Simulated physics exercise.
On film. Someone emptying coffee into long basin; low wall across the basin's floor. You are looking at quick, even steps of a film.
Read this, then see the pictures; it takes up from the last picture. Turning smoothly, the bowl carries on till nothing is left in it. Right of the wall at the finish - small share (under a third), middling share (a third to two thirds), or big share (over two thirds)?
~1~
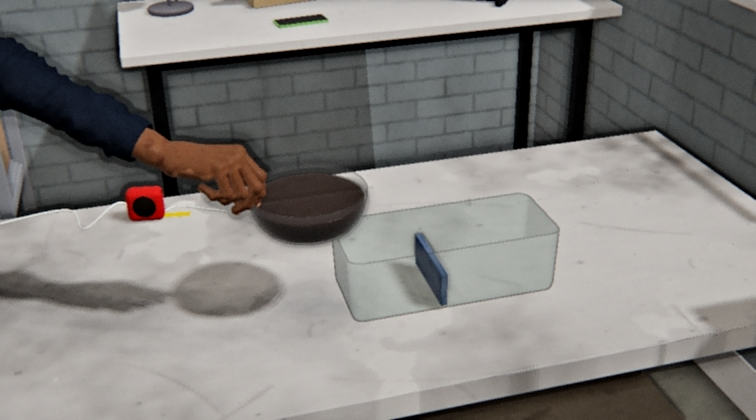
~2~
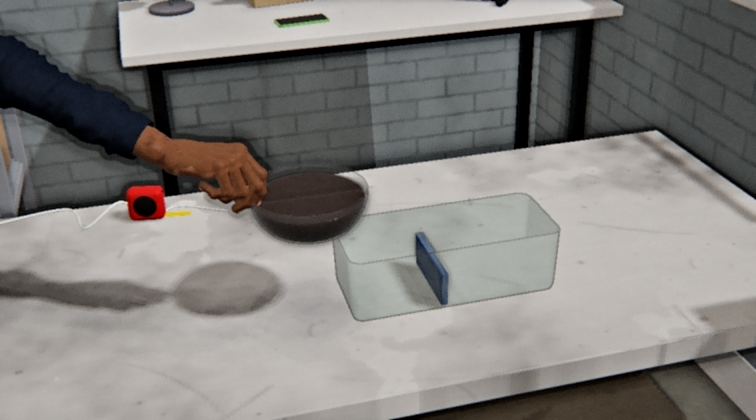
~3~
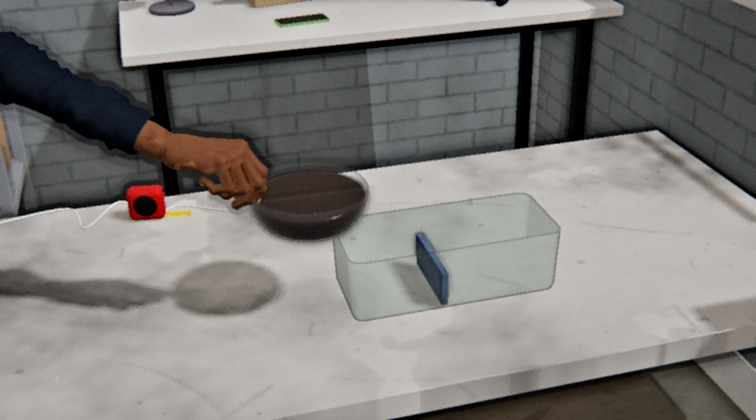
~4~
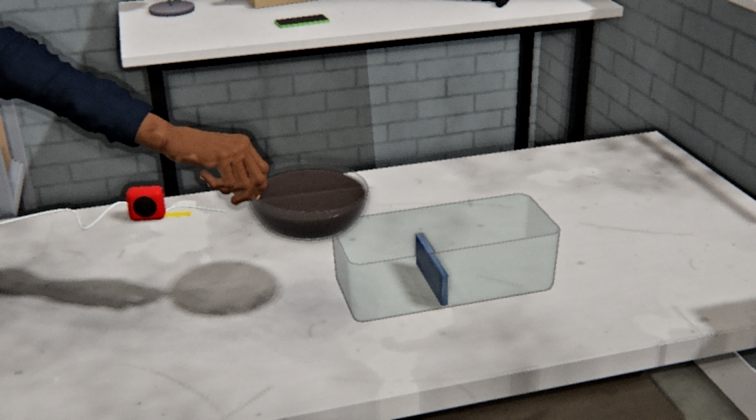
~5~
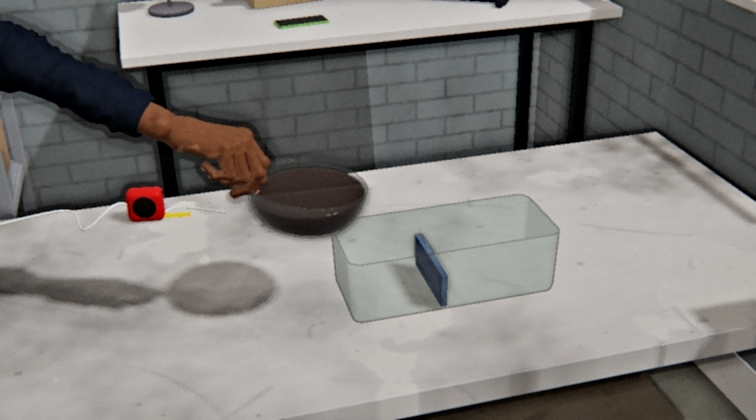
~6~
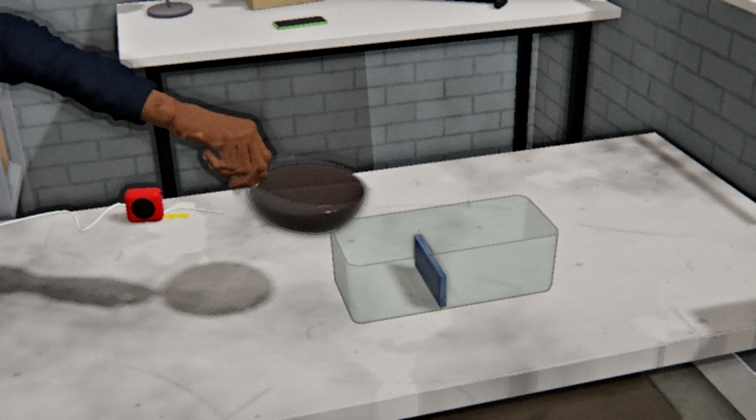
Middling.
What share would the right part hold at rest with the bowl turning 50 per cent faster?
Something like 60 in a hundred.
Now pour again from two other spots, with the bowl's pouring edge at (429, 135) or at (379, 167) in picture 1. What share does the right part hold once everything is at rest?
Close to 90 in a hundred, then close to 80 in a hundred.
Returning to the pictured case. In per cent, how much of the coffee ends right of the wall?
Estimate: Some 55 per cent.
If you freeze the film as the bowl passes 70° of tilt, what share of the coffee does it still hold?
40 %.
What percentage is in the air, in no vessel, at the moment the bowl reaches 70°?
That comes to near 45 percent.
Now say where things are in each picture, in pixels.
Tilt 0°; pouring edge (365, 183); surface from (250, 204) to (362, 188); the long basin's rim runs from (339, 244) to (544, 212); the wall's top is at (431, 255), in the first picture.
Tilt 1°; pouring edge (366, 182); surface from (251, 203) to (363, 187), in the second picture.
Tilt 2°; pouring edge (366, 182); surface from (251, 201) to (363, 186), in the third picture.
Tilt 5°; pouring edge (366, 183); surface from (250, 199) to (363, 185), in the fourth picture.
Tilt 8°; pouring edge (365, 184); surface from (251, 196) to (362, 183), in the fifth picture.
Tilt 13°; pouring edge (364, 185); surface from (249, 192) to (362, 181), in the sixth picture.
A moment on, the bowl is tipped part way and 39 per cent is still to pour, 16 is left of the wall and 0 right of it.
Next, the bowl is tipped right over and 1 per cent is still to pour, 32 is left of the wall and 57 right of it.
Then the bowl is tipped right over and 0 per cent is still to pour, 39 is left of the wall and 57 right of it.
Later the bowl is tipped right over and 0 per cent is still to pour, 40 is left of the wall and 57 right of it.
In the end 40 per cent lies left of the wall, 57 right of it and 3 outside.
